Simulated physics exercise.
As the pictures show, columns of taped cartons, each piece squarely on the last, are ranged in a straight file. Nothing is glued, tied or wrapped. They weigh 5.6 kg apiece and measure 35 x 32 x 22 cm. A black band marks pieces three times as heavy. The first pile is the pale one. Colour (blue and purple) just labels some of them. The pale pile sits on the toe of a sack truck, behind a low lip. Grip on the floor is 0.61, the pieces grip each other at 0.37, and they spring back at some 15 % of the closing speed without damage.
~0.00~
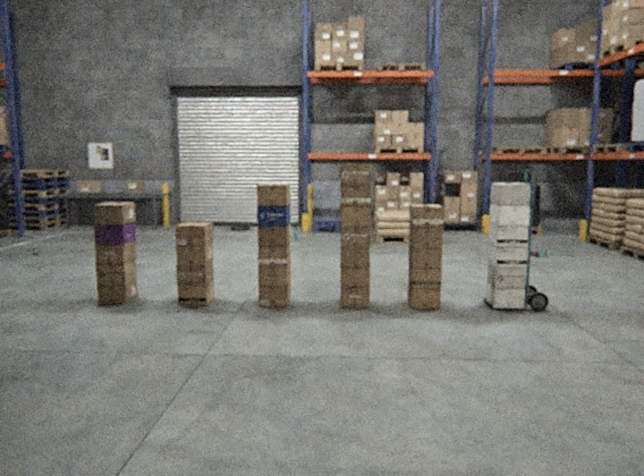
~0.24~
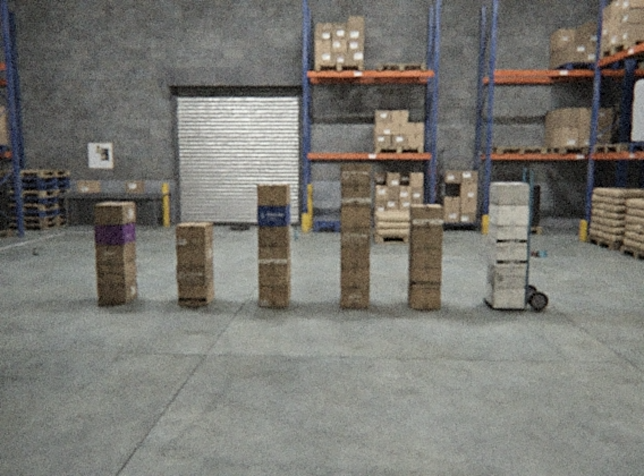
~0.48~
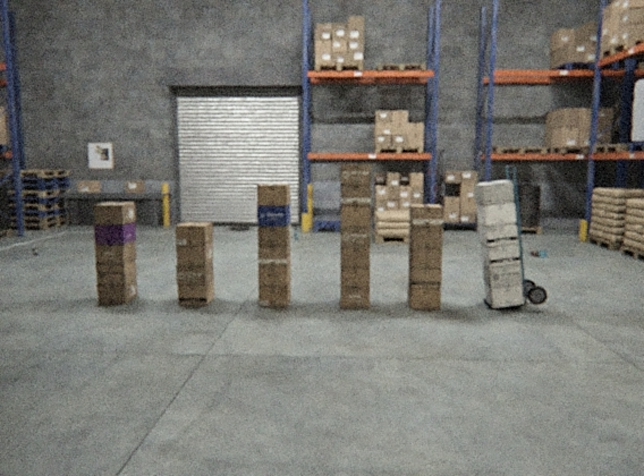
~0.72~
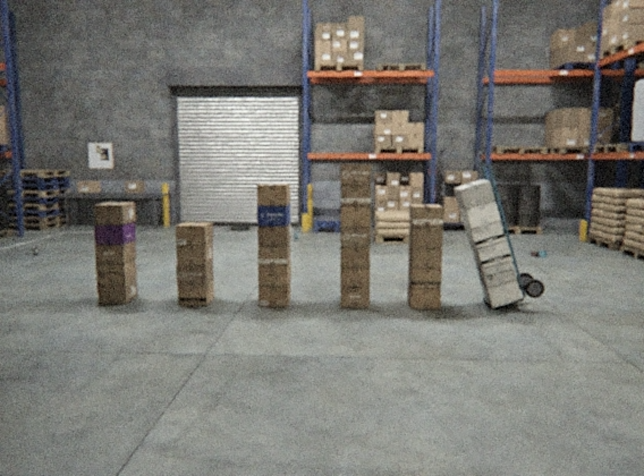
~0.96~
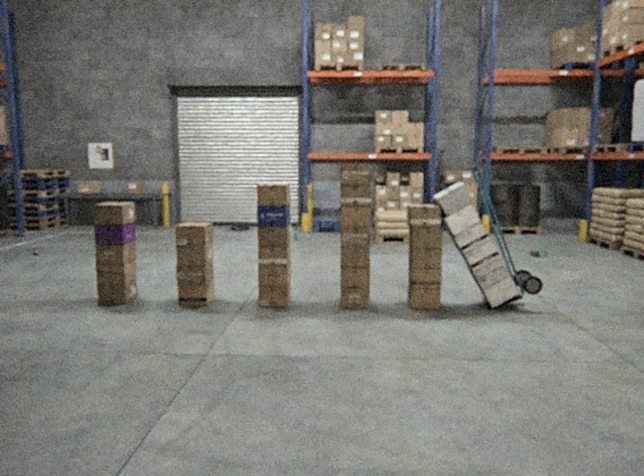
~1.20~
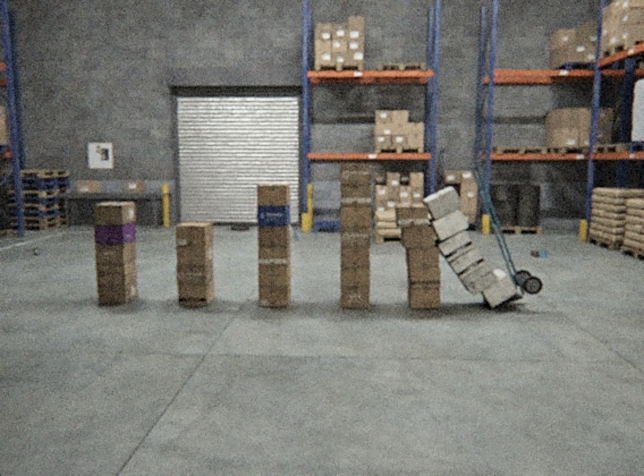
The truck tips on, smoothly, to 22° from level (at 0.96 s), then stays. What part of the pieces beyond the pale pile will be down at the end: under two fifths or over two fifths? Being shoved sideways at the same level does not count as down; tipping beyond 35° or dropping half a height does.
Over two fifths of them.
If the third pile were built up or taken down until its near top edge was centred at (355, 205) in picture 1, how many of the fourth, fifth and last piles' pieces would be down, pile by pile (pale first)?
Then fourth 5, fifth 4, last 5.
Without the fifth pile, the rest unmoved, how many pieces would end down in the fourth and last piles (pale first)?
In that case fourth 6, last 0.
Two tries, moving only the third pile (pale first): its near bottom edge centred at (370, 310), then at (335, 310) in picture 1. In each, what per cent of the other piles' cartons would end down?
First 100, then 100 per cent.
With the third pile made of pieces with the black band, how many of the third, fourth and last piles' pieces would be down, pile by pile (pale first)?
In that case third 0, fourth 0, last 0.
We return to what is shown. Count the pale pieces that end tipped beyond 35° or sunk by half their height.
6 pale pieces.
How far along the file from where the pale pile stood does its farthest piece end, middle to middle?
Some 130 cm.
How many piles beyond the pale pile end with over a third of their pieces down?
5 of them.
Around 1.64 s, 6 of the pale pile down; none of the 27 other cartons down, 9 disturbed.
Around 2.46 s, 6 of the pale pile down; 4 of the 27 other cartons down; blue carton displaced 8 cm.
Around 3.10 s, 6 of the pale pile down; 17 of the 27 other cartons down; blue carton tipped 26°, 15 cm lower.
Around 4.10 s, 6 of the pale pile down; 23 of the 27 other cartons down; purple carton tipped 61°, 36 cm lower; blue carton tipped 19°, 24 cm lower.
Finally (5.2 s), 6 of the pale pile down; 23 of the 27 other cartons down; purple carton upside down; blue carton tipped 25°, 37 cm lower. That is 85 per cent. Seen by the last camera, middles, purple carton near (24, 283), blue carton near (136, 248).
